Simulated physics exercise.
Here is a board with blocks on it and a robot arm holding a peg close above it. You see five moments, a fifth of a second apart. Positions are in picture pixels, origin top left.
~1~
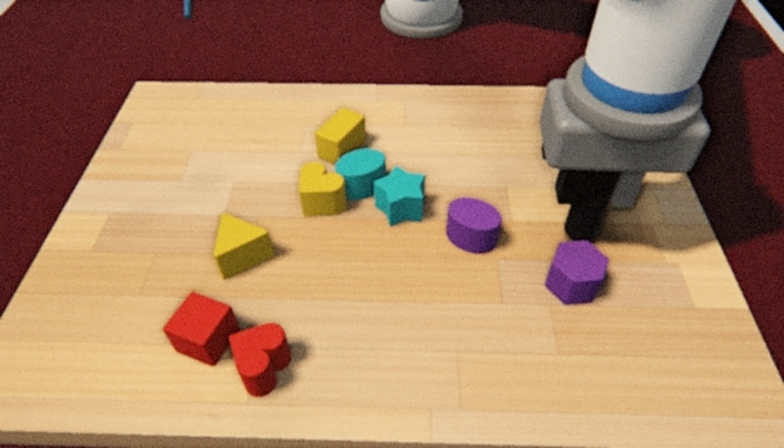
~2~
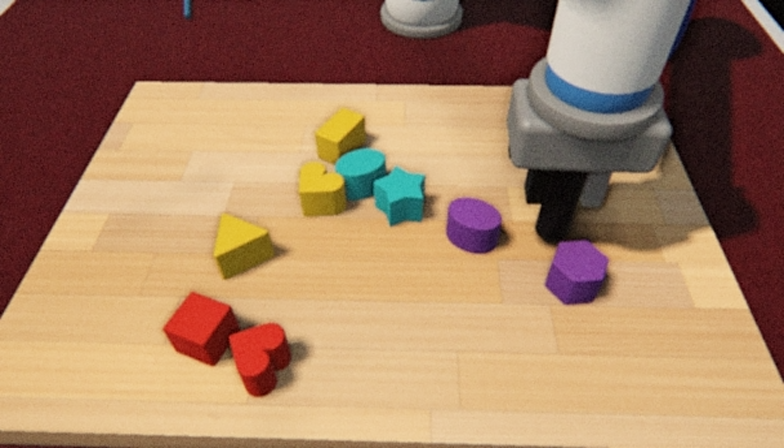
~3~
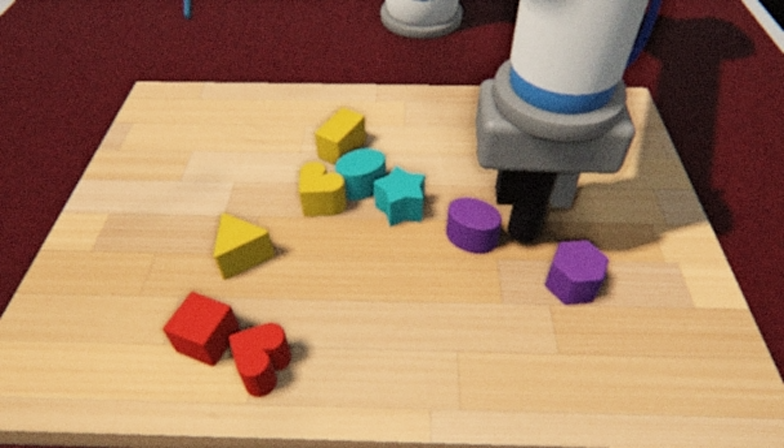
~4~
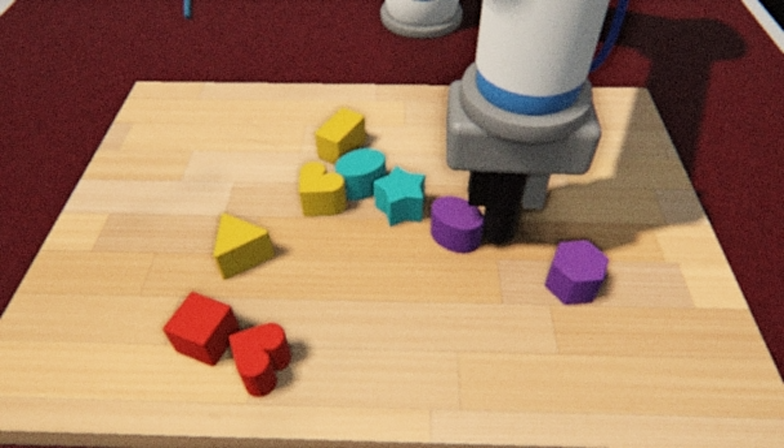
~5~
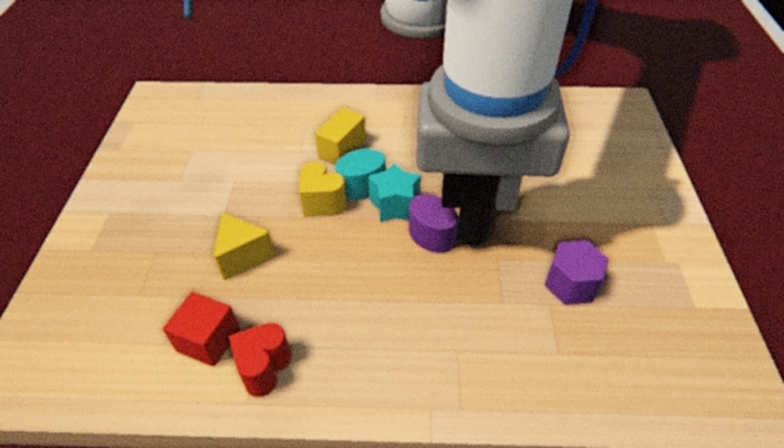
A robot arm with a dark peg slides steadily leftward over a pale wooden board on a dark red surface, seen from above at an angle by a still camera. Yellow and turquoise blocks sit around the upper middle and left, red ones at lower left, purple ones toward the right. The peg meets the purple oval block and pushes it left against the turquoise star, which shifts slightly.
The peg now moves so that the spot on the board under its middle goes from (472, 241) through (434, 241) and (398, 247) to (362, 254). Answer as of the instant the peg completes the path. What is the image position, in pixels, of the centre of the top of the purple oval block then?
Answer: (325, 216).
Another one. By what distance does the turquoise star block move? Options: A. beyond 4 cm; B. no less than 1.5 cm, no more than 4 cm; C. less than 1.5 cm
B (no less than 1.5 cm, no more than 4 cm)
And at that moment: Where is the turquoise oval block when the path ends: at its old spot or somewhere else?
It gets displaced.
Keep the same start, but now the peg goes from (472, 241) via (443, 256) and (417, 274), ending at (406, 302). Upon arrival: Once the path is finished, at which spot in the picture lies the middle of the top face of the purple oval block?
Its top middle will sit at (405, 214).
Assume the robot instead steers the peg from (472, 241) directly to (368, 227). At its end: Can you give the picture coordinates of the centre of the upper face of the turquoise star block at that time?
Roughly at (352, 174).
On the path given first. One third of the way, peg at (435, 233); turquoise oval block at (354, 153), turned 15° clockwise; turquoise star block at (371, 181), turned 35° clockwise; purple oval block at (394, 213).
Two thirds of the way, peg at (397, 239); yellow heart at (309, 172); turquoise oval block at (354, 153), turned 15° clockwise; turquoise star block at (360, 184), turned 75° clockwise; purple oval block at (356, 217).
At the end, peg at (361, 247); yellow heart at (309, 172), turned 15° anticlockwise; turquoise oval block at (354, 153), turned 15° clockwise; turquoise star block at (360, 184), turned 80° clockwise; purple oval block at (325, 216), turned 35° clockwise.
